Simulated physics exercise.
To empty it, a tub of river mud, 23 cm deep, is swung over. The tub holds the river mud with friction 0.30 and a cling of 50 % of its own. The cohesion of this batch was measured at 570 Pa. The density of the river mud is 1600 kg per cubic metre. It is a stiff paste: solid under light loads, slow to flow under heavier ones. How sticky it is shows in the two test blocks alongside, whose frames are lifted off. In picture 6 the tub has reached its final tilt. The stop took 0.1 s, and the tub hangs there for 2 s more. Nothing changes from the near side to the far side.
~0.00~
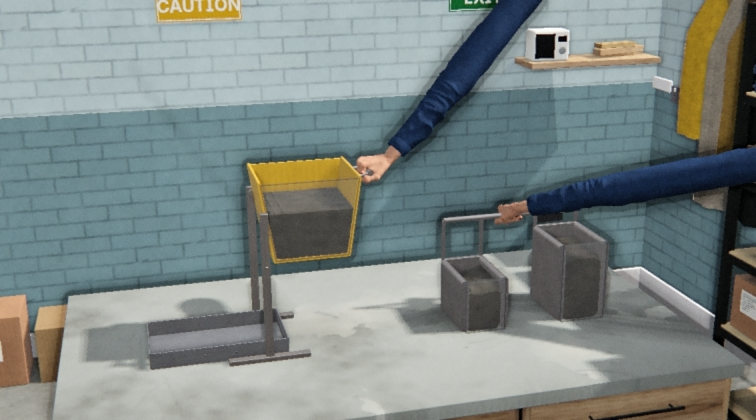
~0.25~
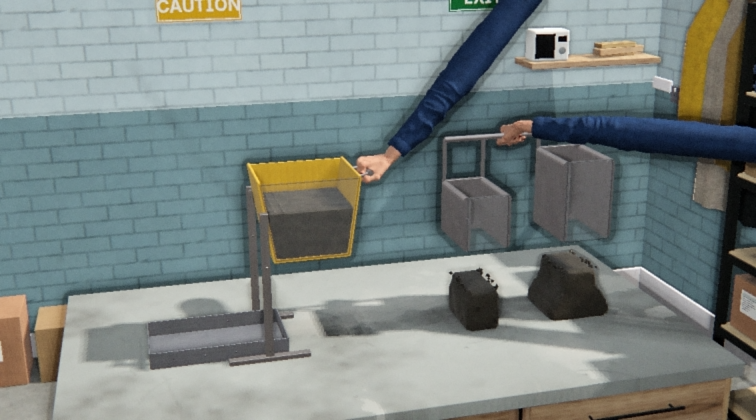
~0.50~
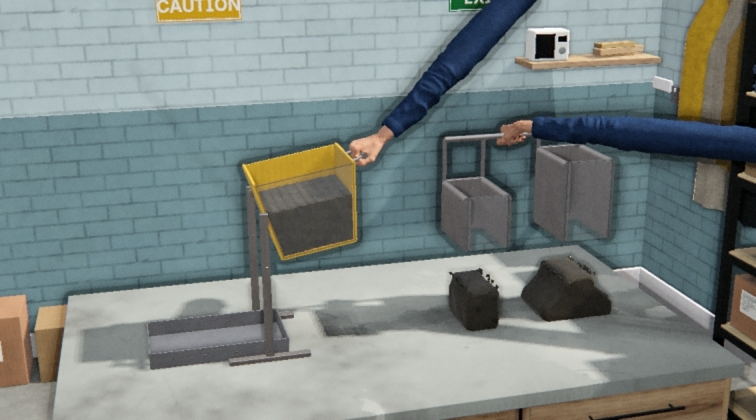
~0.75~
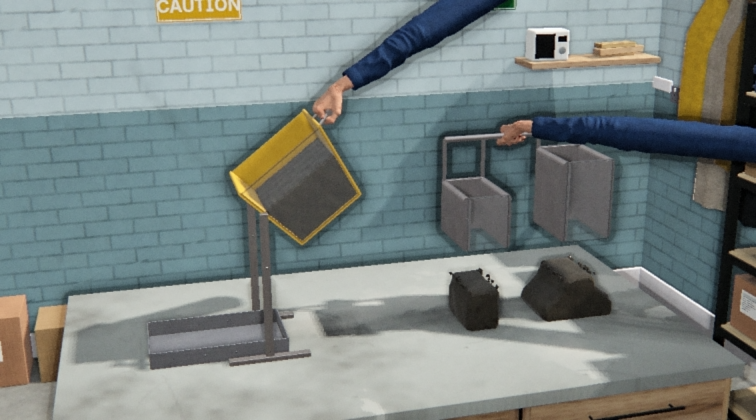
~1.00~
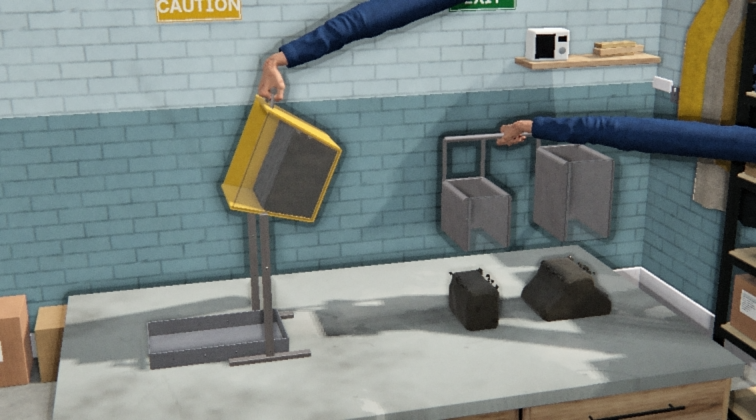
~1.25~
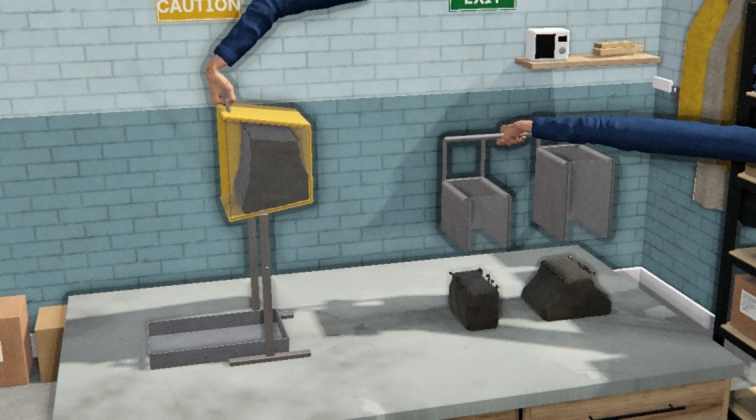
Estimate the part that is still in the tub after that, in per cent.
It comes to some 45 %.
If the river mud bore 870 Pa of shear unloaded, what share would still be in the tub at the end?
It would be near 55 %.
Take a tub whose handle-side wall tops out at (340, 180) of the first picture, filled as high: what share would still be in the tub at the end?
In that case some 70 per cent.
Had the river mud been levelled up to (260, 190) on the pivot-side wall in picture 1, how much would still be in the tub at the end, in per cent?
In that case some 30 per cent.
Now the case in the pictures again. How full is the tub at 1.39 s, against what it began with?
About 95 %.
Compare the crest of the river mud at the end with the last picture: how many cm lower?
Some 13 cm.
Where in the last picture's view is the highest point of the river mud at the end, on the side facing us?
Around (278, 180).
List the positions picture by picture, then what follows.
Handle-side rim at (358, 177), tilt 0 degrees; highest point of the river mud at (350, 207); test blocks 14 cm, 21 cm high (left to right), in the first frame.
Handle-side rim at (358, 177), tilt 0 degrees; highest point of the river mud at (350, 207); test blocks 13 cm, 16 cm high (left to right), in the second frame.
Handle-side rim at (352, 163), tilt 9 degrees; highest point of the river mud at (347, 195); test blocks 13 cm, 14 cm high (left to right), in the third frame.
Handle-side rim at (318, 128), tilt 38 degrees; highest point of the river mud at (331, 157); test blocks 13 cm, 14 cm high (left to right), in the fourth frame.
Handle-side rim at (267, 113), tilt 67 degrees; highest point of the river mud at (296, 132); test blocks 13 cm, 14 cm high (left to right), in the fifth frame.
Handle-side rim at (224, 120), tilt 90 degrees; highest point of the river mud at (251, 138); test blocks 13 cm, 14 cm high (left to right), in the sixth frame.
By 1.39 s, the tub is at 90 degrees and holds 94 %.
By 1.56 s, the tub is at 90 degrees and holds 62 %.
By 1.73 s, the tub is at 90 degrees and holds 48 %.
By 1.90 s, the tub is at 90 degrees and holds 45 %.
By 3.25 s, at the end, the tub is at 90 degrees and holds 45 %.
